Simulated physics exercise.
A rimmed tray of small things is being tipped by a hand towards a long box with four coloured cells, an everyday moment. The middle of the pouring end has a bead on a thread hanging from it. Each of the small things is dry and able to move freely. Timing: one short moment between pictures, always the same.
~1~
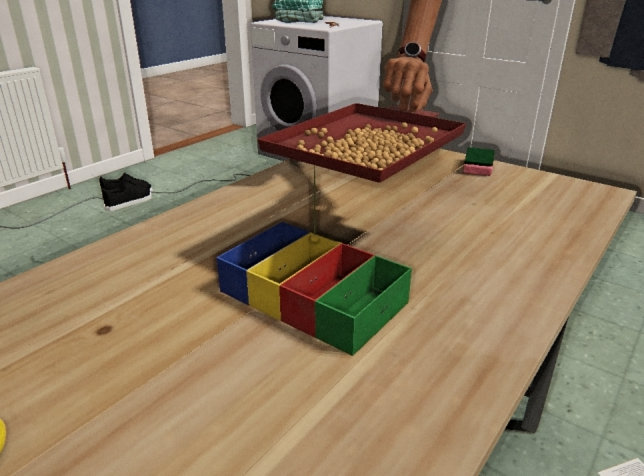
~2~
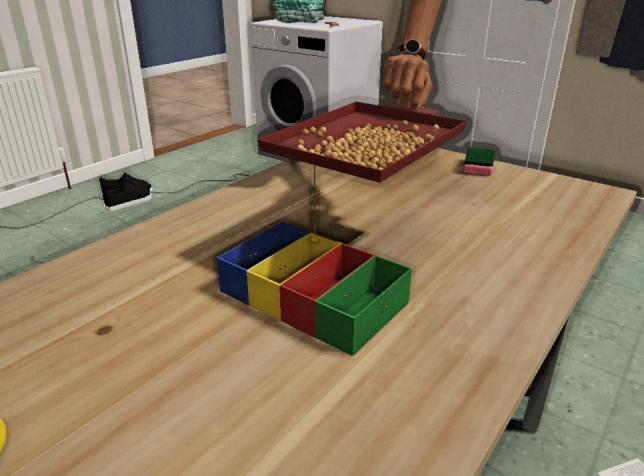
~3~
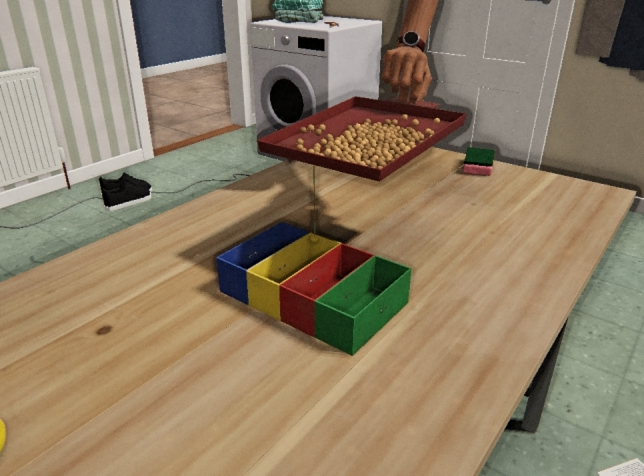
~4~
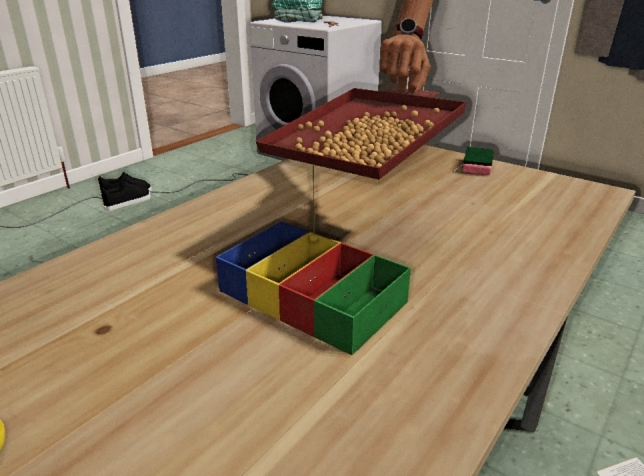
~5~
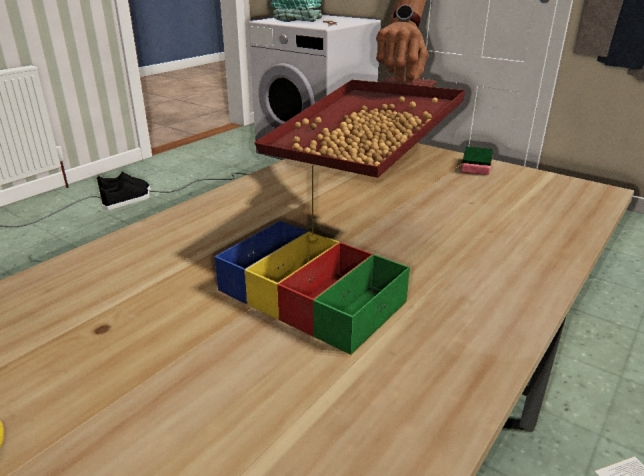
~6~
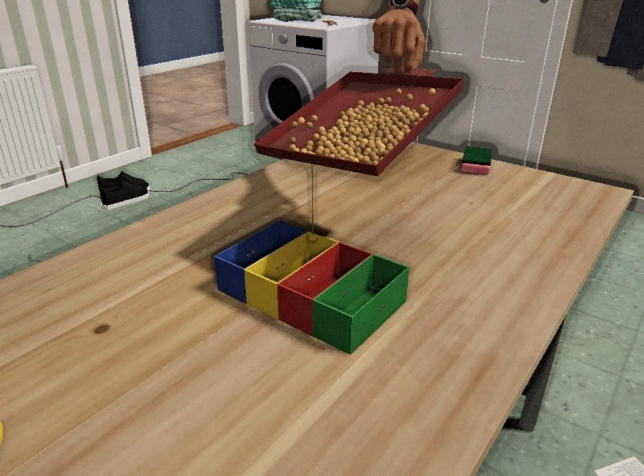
A dark red rimmed tray of small round tan beads is held by a hand with a dark wristwatch above a pale wooden table, seen from a raised angle in a room with a washing machine behind. Below it sits a long box with blue, yellow, red and green cells from left to right. The tray starts level, then the hand gradually raises its far side, the near left corner lowest, and the beads shift.
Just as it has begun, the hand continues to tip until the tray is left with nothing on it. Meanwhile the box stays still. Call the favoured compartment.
The blue compartment is favoured.
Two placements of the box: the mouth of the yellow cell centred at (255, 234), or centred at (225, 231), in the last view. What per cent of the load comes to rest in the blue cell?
You'd end up with around 10 per cent and then around 0 per cent.
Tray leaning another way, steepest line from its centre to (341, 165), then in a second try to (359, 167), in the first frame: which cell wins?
That green cell, then the green cell.
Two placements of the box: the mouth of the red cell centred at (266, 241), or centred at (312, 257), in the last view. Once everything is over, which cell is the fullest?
It would be the red cell the first time and the blue cell the second time.
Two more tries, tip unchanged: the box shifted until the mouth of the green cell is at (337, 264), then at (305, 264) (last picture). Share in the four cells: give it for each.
Well, you'd get about 90 per cent and then about 90 per cent.
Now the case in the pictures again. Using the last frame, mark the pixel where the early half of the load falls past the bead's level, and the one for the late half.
First part (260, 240), rest (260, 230).
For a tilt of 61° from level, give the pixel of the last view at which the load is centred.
Somewhere about pixel (313, 134).
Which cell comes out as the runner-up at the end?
Rank 2: The cell in yellow.
Just after the last frame, tray tipped steeply; almost all on the tray; just a few in the blue cell; just a few falling or outside the box.
A moment on, tray tipped right over; about a tenth on the tray; roughly a quarter in the blue cell; roughly a quarter in the yellow cell; about a tenth in the red cell; roughly a third falling or outside the box.
Further on, tray tipped past a quarter turn; roughly a third in the blue cell; roughly a quarter in the yellow cell; about a tenth in the red cell; roughly a third falling or outside the box.
When it is over, tray tipped past a quarter turn; roughly a third in the blue cell; roughly a quarter in the yellow cell; about a tenth in the red cell; not one in the green cell; roughly a third outside the box.
